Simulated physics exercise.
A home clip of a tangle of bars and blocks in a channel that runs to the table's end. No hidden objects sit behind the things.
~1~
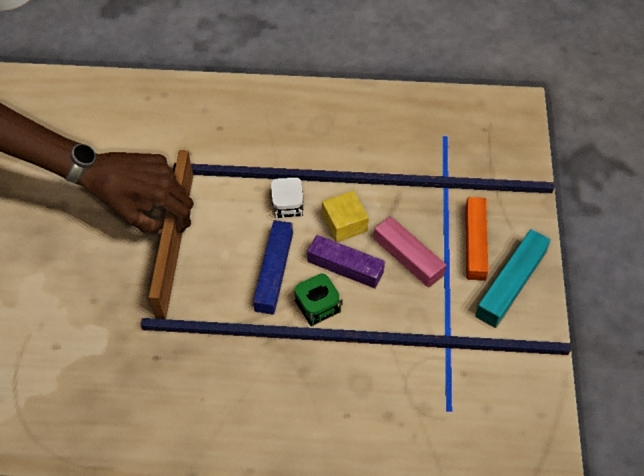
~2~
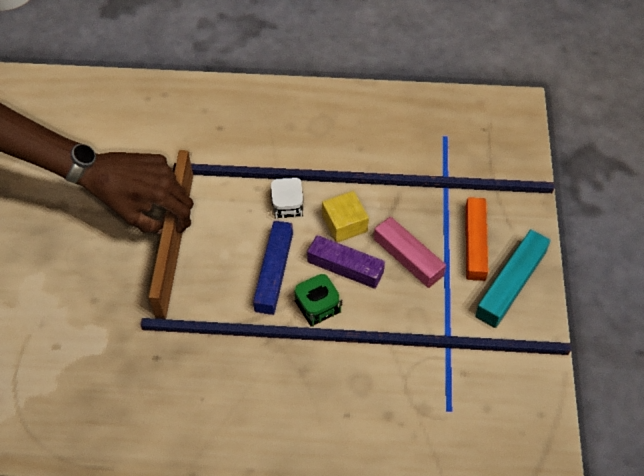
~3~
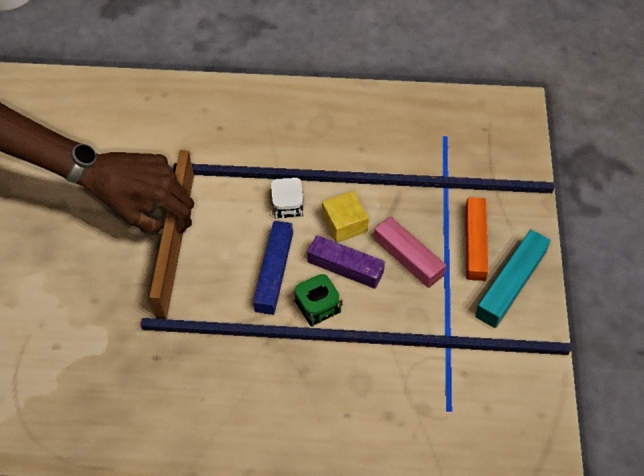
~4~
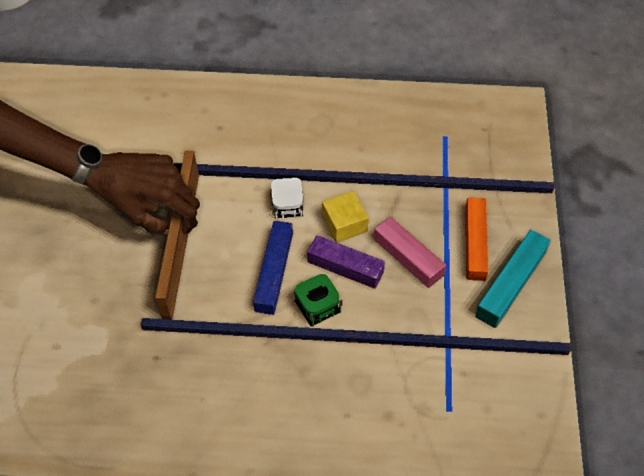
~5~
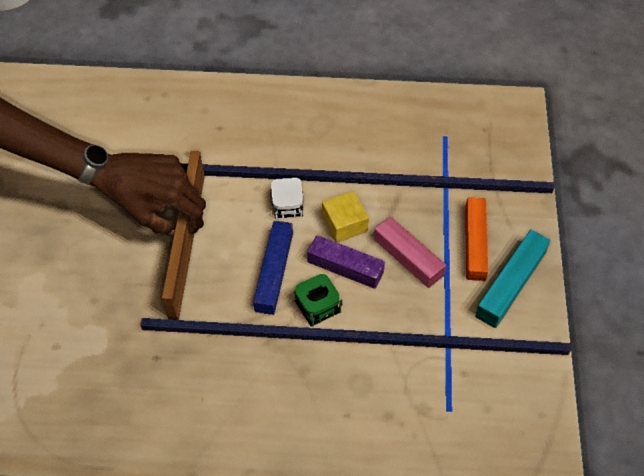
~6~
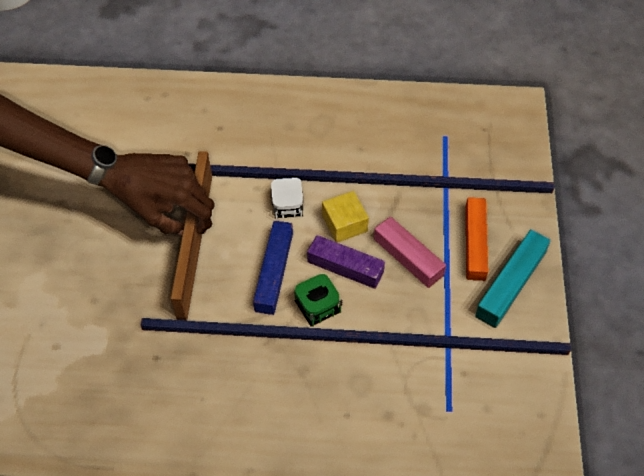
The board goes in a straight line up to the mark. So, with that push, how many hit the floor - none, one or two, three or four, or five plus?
I'd say none.
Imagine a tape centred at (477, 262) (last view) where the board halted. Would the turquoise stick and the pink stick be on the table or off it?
Turquoise stick: Is gone, pink stick: Is still there.
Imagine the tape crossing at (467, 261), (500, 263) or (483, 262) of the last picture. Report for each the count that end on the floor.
Try by try, 1, 3 and 1.
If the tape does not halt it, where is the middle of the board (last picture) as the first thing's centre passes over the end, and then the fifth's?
Roughly (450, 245) for the earlier crossing, roughly (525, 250) for the later one.
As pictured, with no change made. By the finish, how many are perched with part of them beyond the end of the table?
The count is 1.
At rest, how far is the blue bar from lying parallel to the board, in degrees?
Out of line by around 0°.
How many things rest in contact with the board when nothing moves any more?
Number in contact with it: 2.
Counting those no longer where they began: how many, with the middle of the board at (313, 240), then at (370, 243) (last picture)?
By then 6, and 6.
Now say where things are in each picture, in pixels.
In the first picture, turquoise stick (514, 277); orange stick (477, 238); pink stick (409, 251); board (173, 232); tape (447, 260).
In the second picture, orange stick (476, 238); white case (287, 199).
In the third picture, pink stick (409, 252); yellow block (345, 217).
In the fourth picture, turquoise stick (514, 278); board (178, 233).
In the fifth picture, orange stick (476, 238); purple bar (346, 262).
In the sixth picture, turquoise stick (514, 278); orange stick (476, 238); pink stick (409, 252); board (193, 233); tape (447, 260).
Soon after, none off yet; turquoise stick at rest near (514, 278); orange stick at rest near (476, 238); pink stick at rest near (412, 253).
At rest, the number that fall off is zero.
